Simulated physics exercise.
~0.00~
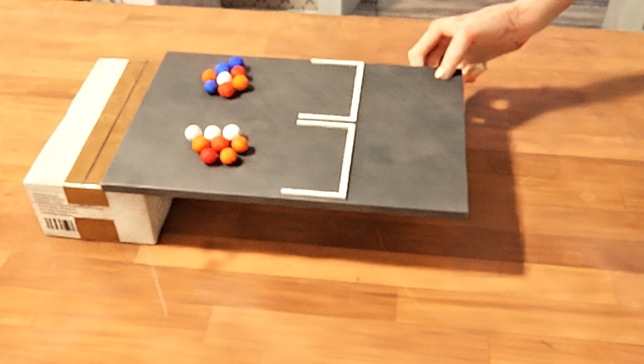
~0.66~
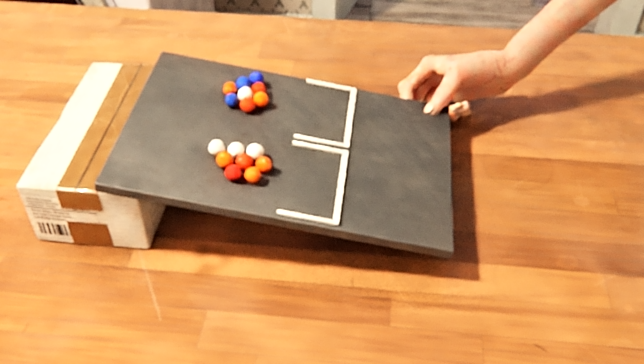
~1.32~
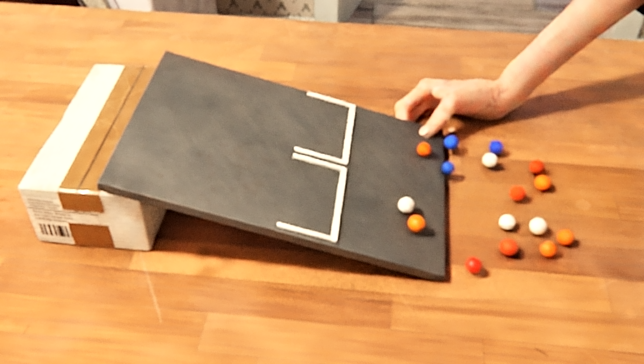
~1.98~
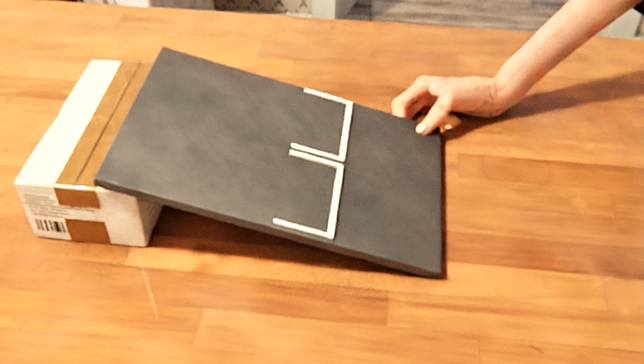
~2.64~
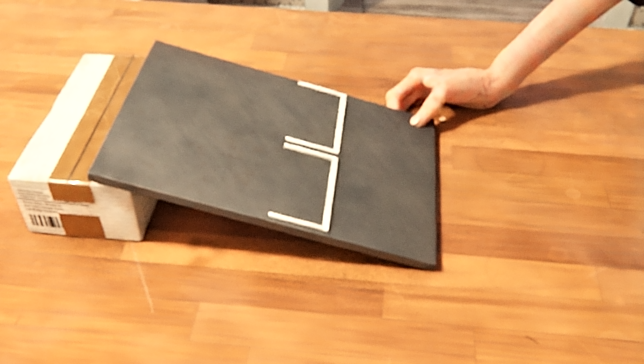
A hand lowered the right end of a dark board propped on a white box until it sloped down to the wooden table, and two clusters of colourful balls rolled past their white barriers and off the board, leaving it empty.
